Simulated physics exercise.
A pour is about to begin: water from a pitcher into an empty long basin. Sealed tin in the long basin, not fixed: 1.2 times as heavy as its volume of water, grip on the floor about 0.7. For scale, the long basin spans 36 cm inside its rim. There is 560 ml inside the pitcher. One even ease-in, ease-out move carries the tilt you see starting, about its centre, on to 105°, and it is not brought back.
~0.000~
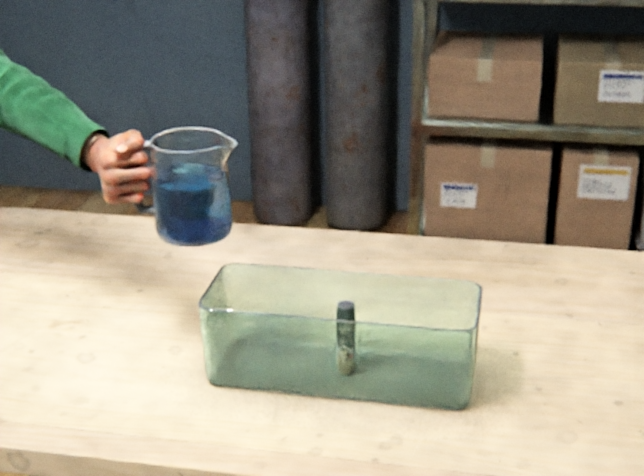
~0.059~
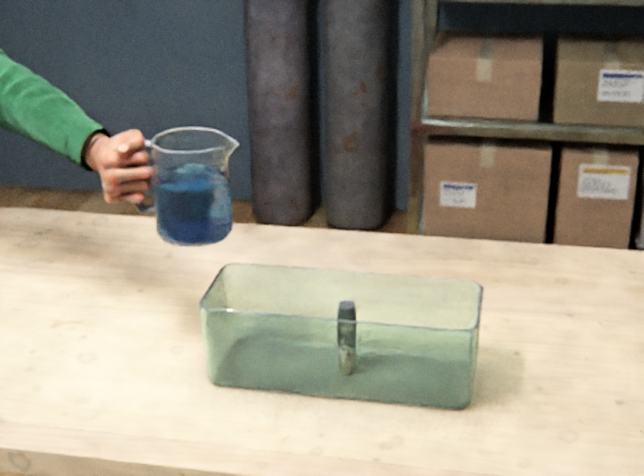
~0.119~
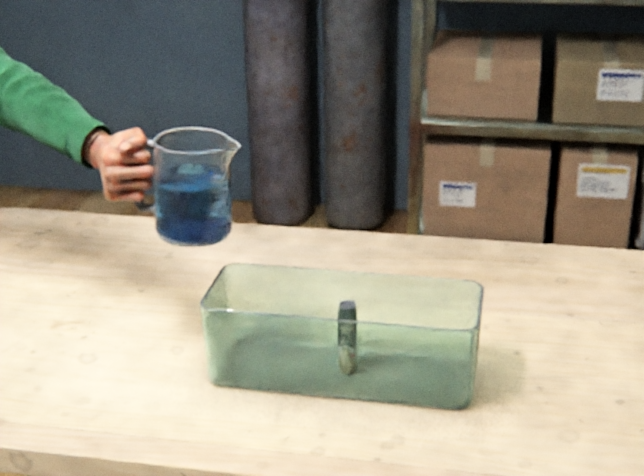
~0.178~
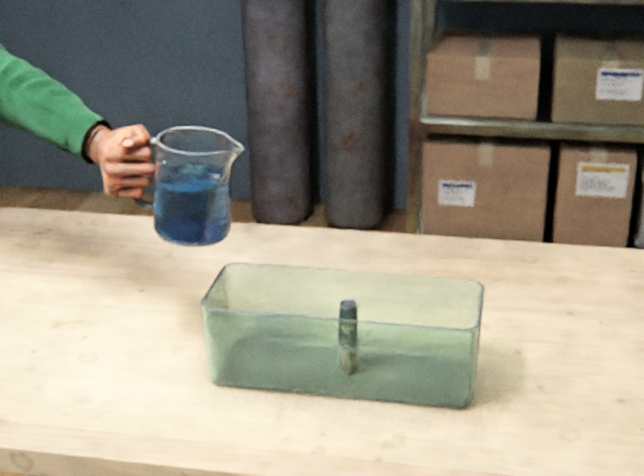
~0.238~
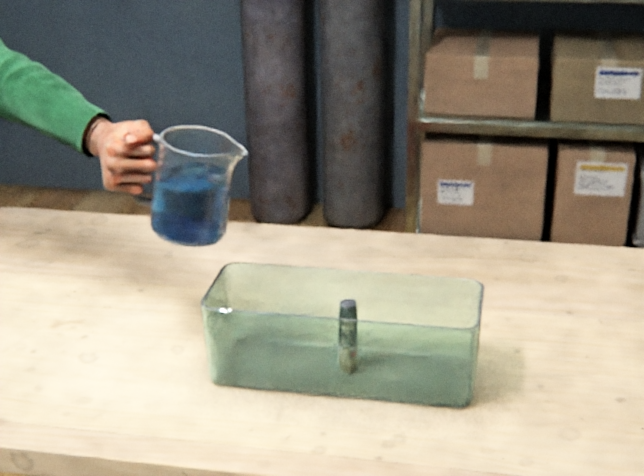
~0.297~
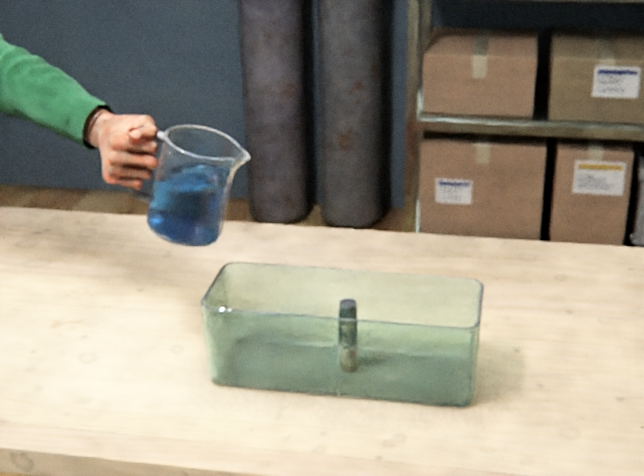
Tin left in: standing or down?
Standing.
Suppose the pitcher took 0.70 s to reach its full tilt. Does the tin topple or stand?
The tin would stay balanced.
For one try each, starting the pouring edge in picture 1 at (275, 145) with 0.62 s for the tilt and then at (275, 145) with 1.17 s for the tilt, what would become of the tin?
Trial 1 - tin tips; trial 2 - tin tips.
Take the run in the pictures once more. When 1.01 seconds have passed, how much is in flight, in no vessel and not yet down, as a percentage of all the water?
Close to 22 %.
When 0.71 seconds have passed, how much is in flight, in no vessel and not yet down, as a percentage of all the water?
Near 6 per cent of it all.
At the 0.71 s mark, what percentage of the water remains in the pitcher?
About 94 per cent.
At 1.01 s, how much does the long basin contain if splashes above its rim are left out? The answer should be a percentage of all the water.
My estimate is about 38 percent.
By 0.71 s the tilt is 70° and 94 per cent is still to pour; the tin stands where it began.
By 1.01 s the tilt is 100° and 40 per cent is still to pour; the tin stands where it began.
By 1.33 s the tilt is 105° and 6 per cent is still to pour; the tin stands where it began.
By 1.67 s the tilt is 105° and 0 per cent is still to pour; the tin stands where it began.
At rest the tin stands where it began.
